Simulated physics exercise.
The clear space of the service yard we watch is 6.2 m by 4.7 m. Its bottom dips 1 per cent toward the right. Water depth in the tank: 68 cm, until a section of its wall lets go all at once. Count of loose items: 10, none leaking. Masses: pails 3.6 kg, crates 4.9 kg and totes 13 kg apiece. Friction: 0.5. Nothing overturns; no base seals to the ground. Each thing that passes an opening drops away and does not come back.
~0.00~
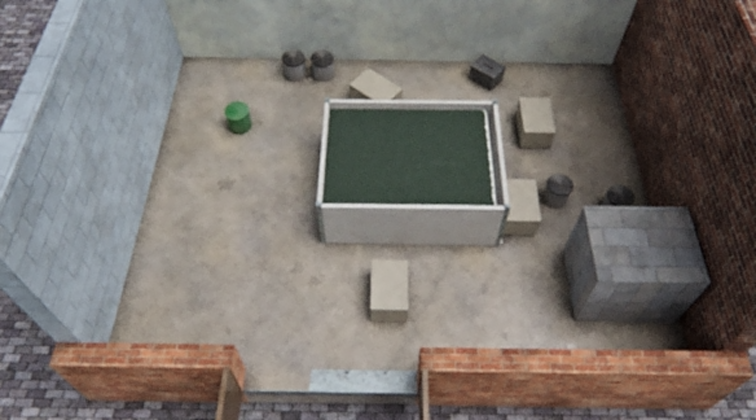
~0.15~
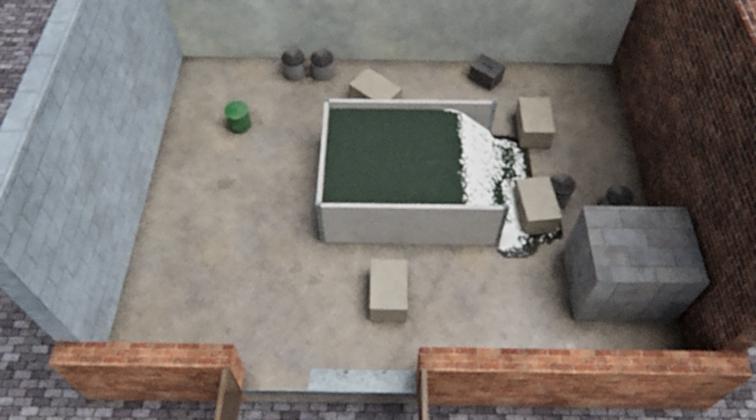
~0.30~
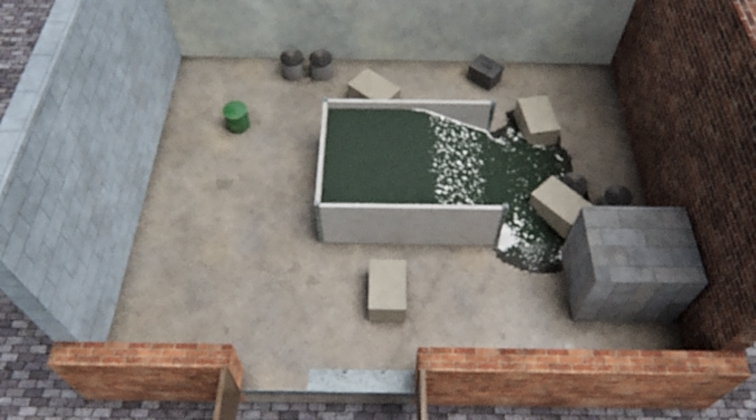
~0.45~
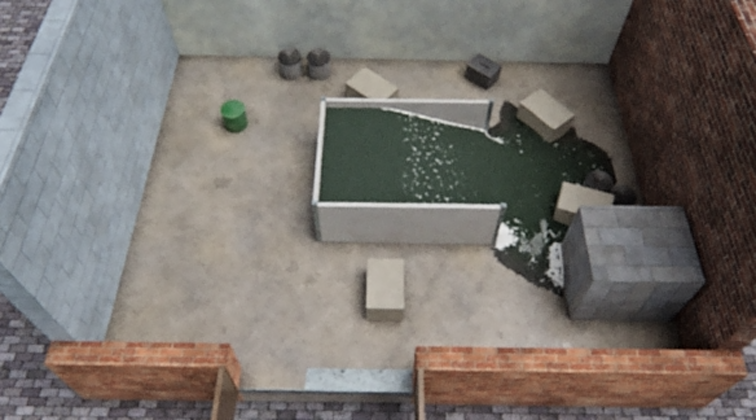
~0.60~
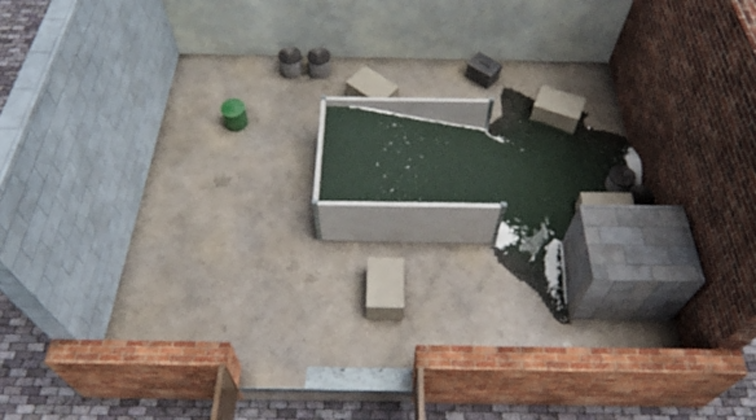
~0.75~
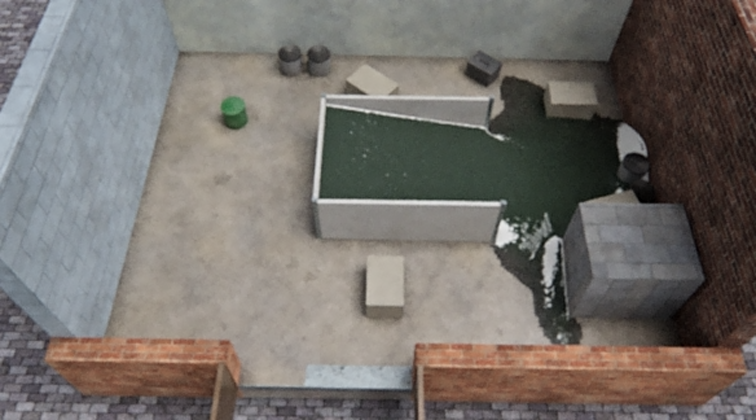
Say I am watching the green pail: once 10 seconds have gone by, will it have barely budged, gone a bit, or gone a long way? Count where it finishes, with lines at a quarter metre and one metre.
Outcome: A long move.
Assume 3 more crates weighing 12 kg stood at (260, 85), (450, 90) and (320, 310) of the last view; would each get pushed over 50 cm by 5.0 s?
Order as asked - farther, farther, not as far.
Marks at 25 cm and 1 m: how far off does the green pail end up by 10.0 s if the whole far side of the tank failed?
Well, the green pail is flushed away.
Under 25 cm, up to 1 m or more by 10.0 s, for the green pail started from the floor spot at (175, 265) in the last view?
Outcome: It is taken a long way.
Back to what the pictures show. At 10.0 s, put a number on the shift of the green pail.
Close to 300 cm by then.
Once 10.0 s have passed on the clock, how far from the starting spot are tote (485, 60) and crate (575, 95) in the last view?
First 350 cm, then 350 cm.
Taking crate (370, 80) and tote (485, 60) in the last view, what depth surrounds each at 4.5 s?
I'd estimate 4 cm for the first and 5 cm for the second.
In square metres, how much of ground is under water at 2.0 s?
Somewhere around 11.0 m2, roughly.
After 2.0 s the green pail is near (232, 106), 0.0 m from its start, aground; 0 of 10 are out; 3 afloat.
After 4.5 s the green pail is near (161, 135), 1.0 m from its start, afloat; 0 of 10 are out; 9 afloat.
After 7.0 s the green pail is near (118, 315), 3.1 m from its start, afloat; 0 of 10 are out; 9 afloat.
After 10.0 s the green pail is near (127, 325), 3.2 m from its start, afloat; 1 of 10 are out; 8 afloat.
